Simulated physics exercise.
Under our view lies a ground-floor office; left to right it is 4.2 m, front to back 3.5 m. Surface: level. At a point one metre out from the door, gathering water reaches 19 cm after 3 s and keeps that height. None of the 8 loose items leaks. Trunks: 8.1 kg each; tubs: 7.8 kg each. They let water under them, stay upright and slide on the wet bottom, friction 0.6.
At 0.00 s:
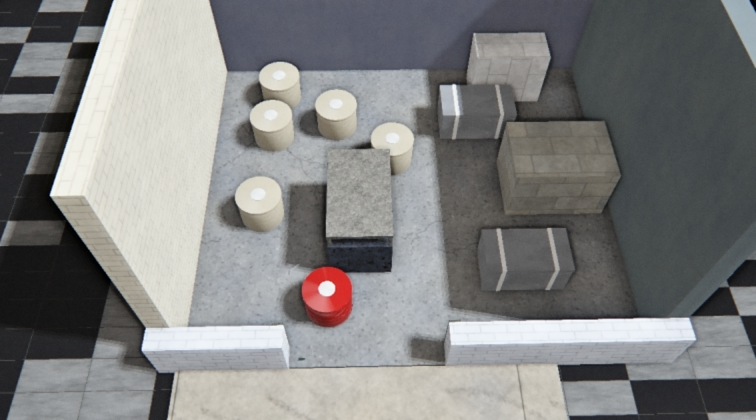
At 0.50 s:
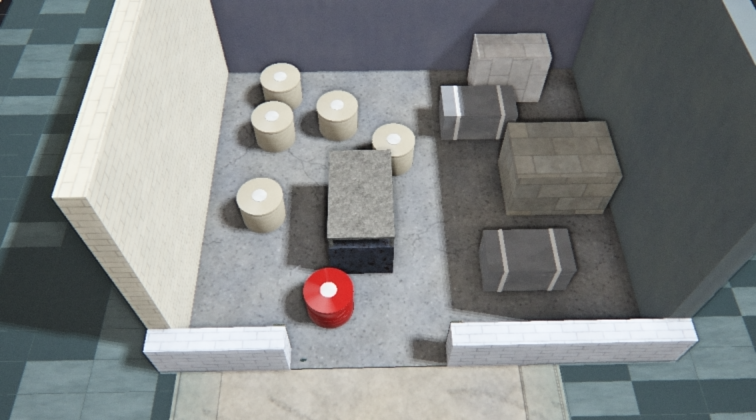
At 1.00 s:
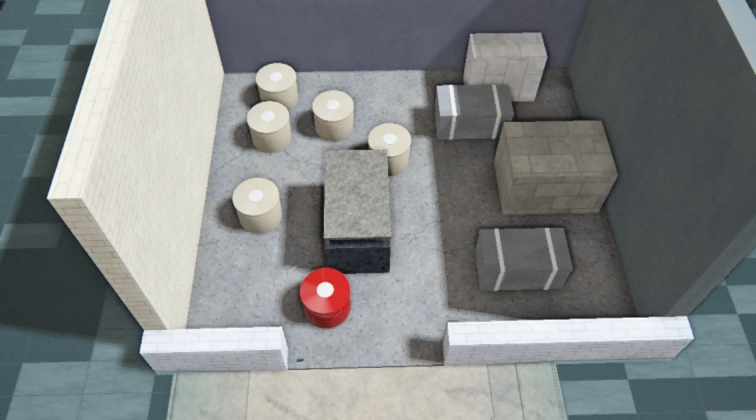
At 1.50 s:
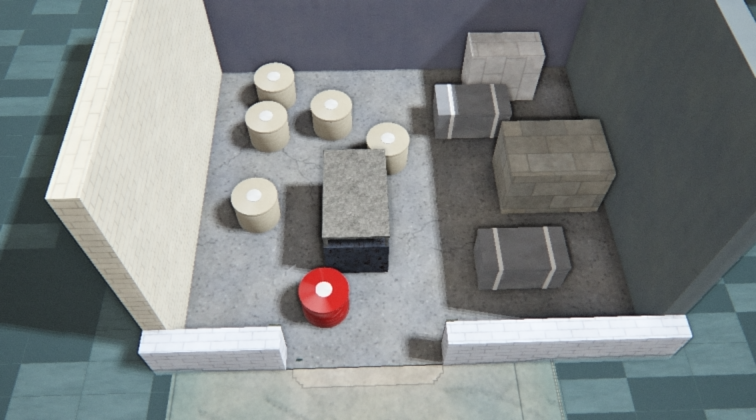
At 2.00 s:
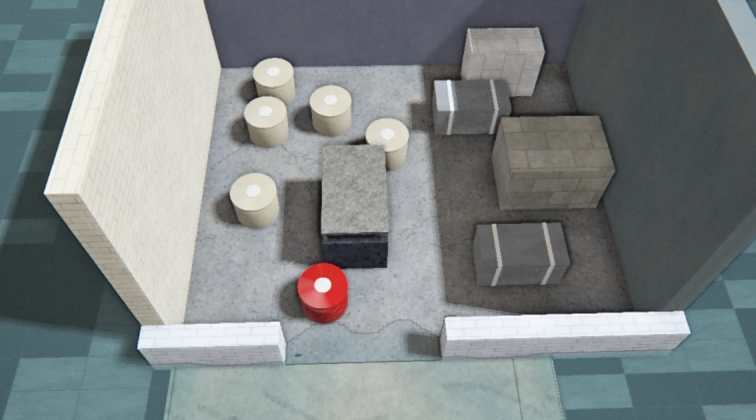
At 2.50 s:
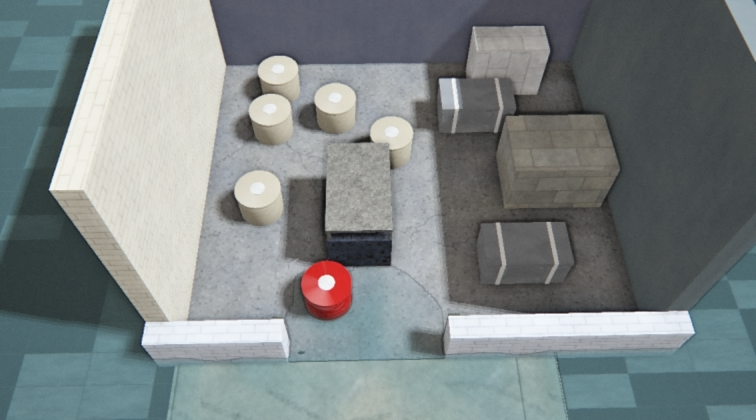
In a small open-topped room, shallow water creeps through the front doorway as everything stays still.
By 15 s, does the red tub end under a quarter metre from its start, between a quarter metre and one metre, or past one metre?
Result: A long trip.
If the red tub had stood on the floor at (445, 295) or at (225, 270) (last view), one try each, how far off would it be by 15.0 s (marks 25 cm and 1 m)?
The first start leaves it slightly displaced, the second leaves it well away.
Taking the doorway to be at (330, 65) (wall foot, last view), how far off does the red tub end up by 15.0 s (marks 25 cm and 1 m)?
Observation: Red tub large displacement.
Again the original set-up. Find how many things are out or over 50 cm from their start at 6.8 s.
The number comes to 3.
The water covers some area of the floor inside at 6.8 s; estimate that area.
Some 13 m2 of it.
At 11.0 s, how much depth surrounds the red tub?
Near 8 cm deep.
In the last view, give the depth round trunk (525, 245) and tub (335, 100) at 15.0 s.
First roughly 13 cm, second roughly 14 cm.
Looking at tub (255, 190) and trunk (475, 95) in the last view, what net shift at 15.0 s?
Shifts: 150 cm / 80 cm.
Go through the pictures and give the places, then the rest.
The first picture shows the red tub at (327, 289), on the bottom; water covers 0.0 m2; 0 of 8 have shifted.
The second picture shows the red tub at (328, 290), on the bottom; water covers 0.0 m2; 0 of 8 have shifted.
The third picture shows the red tub at (325, 290) rests on the ground; 0.0 m2 under water; 0 of 8 have shifted.
The fourth picture shows the red tub at (324, 290), on the bottom; 0.0 m2 under water; 0 of 8 have shifted.
The fifth picture shows the red tub at (323, 285) rests on the ground; 0.1 m2 under water; 0 of 8 have shifted.
The sixth picture shows the red tub at (326, 283), on the bottom; 0.7 m2 under water; 0 of 8 have shifted.
After 3.5 s the red tub is near (293, 258), 0.4 m from its start, aground; 0 afloat.
After 6.8 s the red tub is near (290, 119), 2.0 m from its start, afloat; 6 afloat.
After 11.0 s the red tub is near (295, 149), 1.6 m from its start, afloat; 8 afloat.
After 15.0 s the red tub is near (372, 68), 2.7 m from its start, afloat; 8 afloat.
